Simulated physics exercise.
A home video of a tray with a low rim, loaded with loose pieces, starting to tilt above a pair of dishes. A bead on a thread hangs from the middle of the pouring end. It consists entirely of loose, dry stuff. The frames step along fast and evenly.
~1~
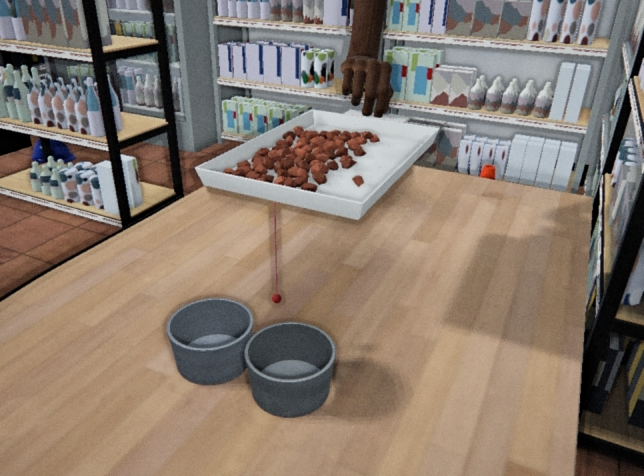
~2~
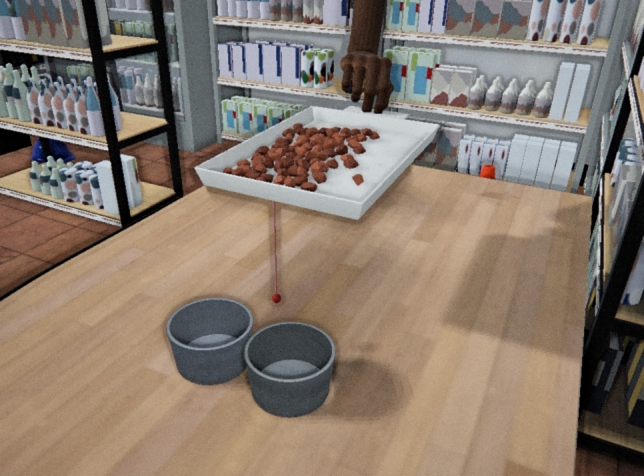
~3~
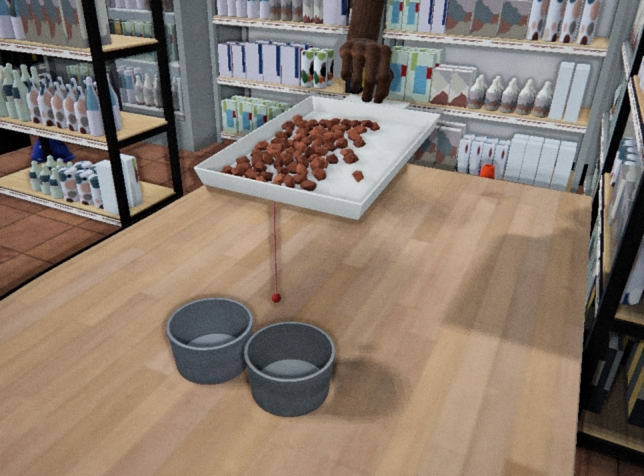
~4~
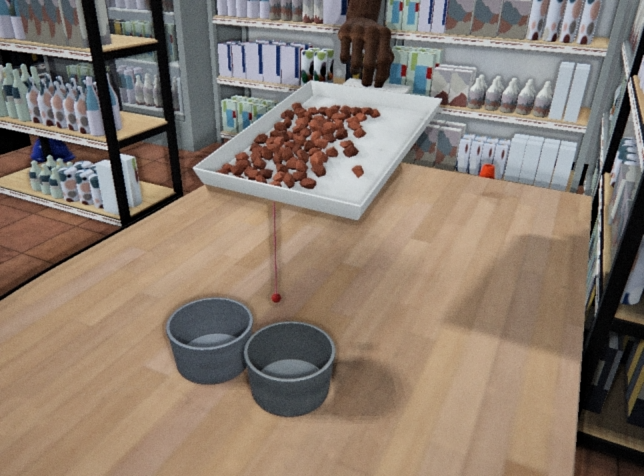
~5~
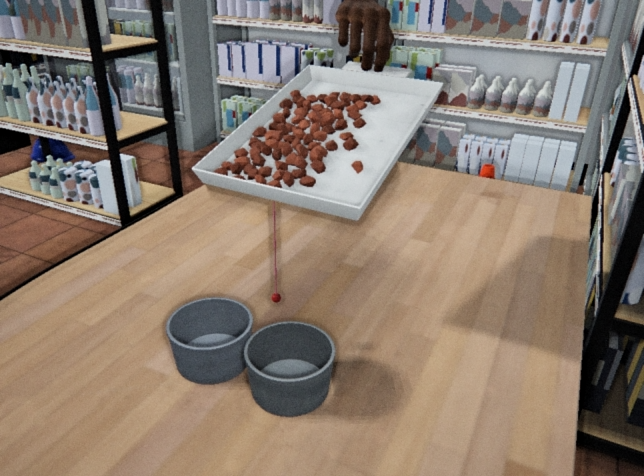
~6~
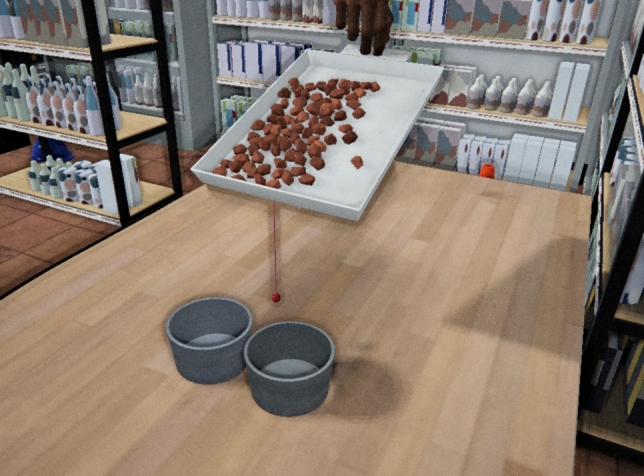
A white, low-rimmed tray of loose reddish-brown chunks begins level above a pale wooden table in a shop-like room, seen from slightly above by a still camera. Two grey dishes sit side by side below, near a red bead hanging on a thread, with stocked shelves behind. A dark brown hand stays by the tray's far end as that end rises steadily, tilting the tray toward the viewer.
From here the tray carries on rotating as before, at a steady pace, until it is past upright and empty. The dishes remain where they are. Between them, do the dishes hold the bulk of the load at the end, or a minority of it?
They hold the bulk.
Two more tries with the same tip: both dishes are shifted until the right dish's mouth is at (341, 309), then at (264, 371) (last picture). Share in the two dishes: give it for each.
First some 0, then 40 per cent.
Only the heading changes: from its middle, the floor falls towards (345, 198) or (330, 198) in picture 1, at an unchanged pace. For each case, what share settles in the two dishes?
First case: 40 %; second case: 50 %.
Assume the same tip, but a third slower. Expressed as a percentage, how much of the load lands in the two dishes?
It comes to 80 per cent or so.
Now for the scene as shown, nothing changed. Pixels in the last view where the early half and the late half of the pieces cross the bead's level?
For the early half I get (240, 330), and for the late half (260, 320).
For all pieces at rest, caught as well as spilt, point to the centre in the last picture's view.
Roughly pixel (268, 375).
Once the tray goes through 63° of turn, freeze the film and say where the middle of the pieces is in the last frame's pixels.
The load is centred around (269, 173).
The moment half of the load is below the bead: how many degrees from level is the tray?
I'd say close to 95 degrees.
Shortly afterwards, tray tipped steeply; all but a few on the tray; only a few in the air.
Next, tray tipped past a quarter turn; near a quarter on the tray; near a quarter in the right dish; near a quarter in the left dish; a little outside both; a little in the air.
Some moments later, tray tipped past a quarter turn; near a third in the right dish; near half in the left dish; near a quarter outside both.
In the end, tray tipped past a quarter turn; near a third in the right dish; near half in the left dish; near a quarter outside both.
